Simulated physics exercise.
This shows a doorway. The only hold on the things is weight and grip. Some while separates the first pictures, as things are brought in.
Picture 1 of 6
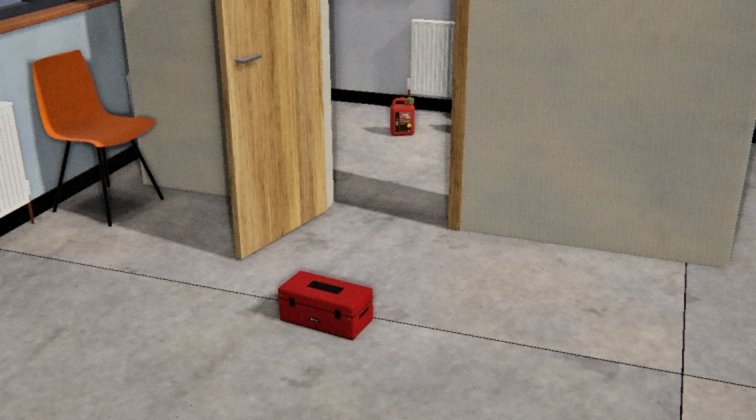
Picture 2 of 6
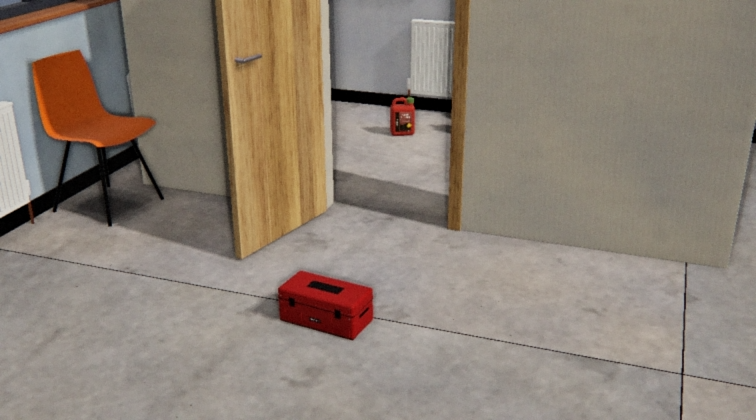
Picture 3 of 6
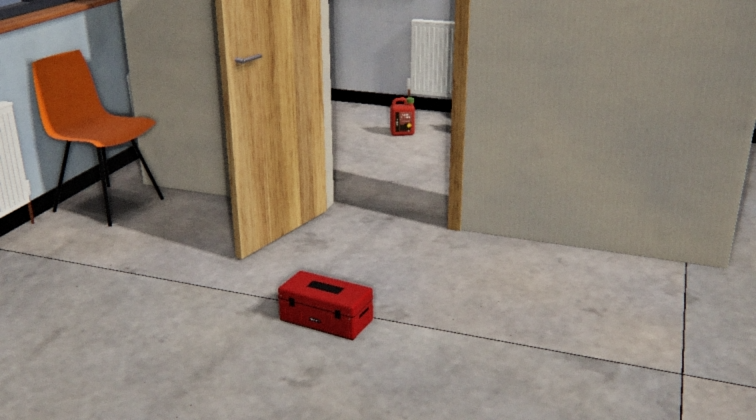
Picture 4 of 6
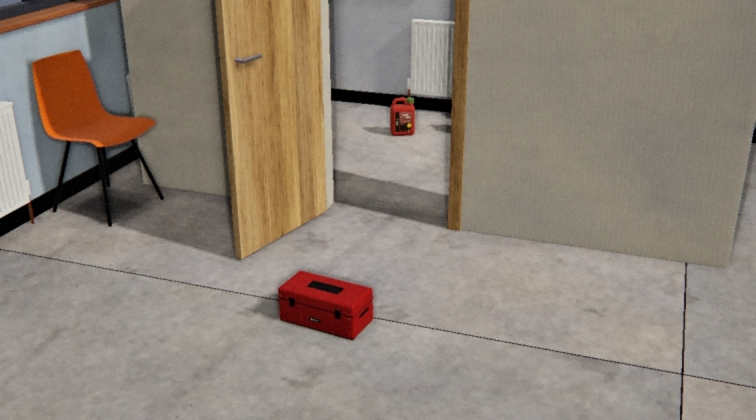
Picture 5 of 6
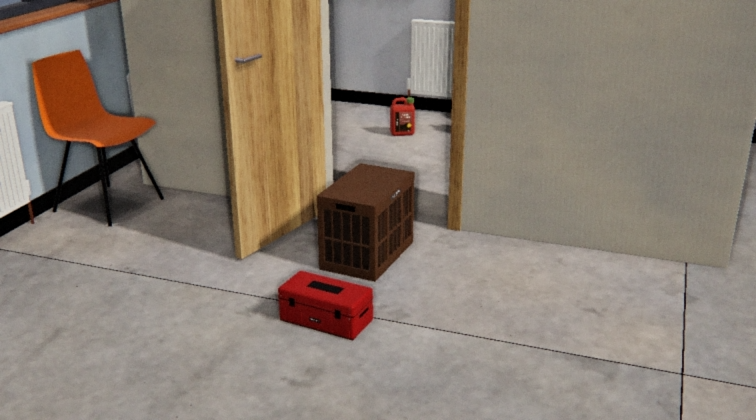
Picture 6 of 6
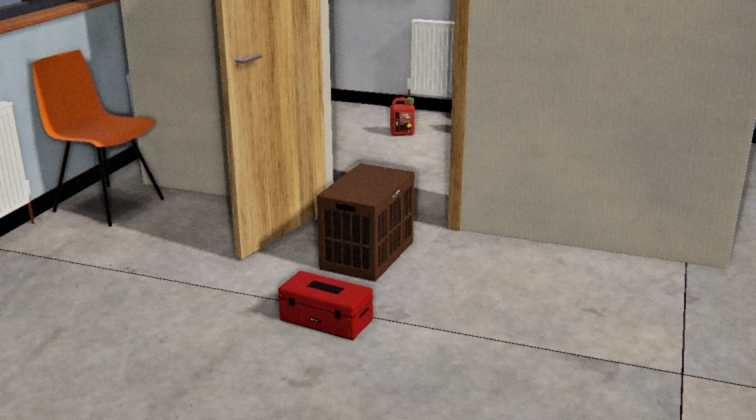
A brown slatted crate appears in the open doorway between one view and the next, behind a red toolbox on the grey concrete floor, with nobody seen bringing it. The room is seen from a raised, steady viewpoint, with an orange chair at left, a wide-open wooden door and a red can in the room beyond. Everything else stays still, including the door and toolbox.
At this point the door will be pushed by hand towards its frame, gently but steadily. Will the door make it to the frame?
It never touches the doorframe.
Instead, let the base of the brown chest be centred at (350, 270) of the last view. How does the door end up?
The door is obstructed after that.
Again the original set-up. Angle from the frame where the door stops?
About 70°.
Then, 0.50 s after the last picture, open by 95°.
Then, 0.80 s after the last picture, open by 82°.
Then, 1.10 s after the last picture, open by 69°; brown chest slid a little near (371, 220).
At rest, open by 68°; both in place. Seen from the same camera at the end, brown chest near (373, 219).
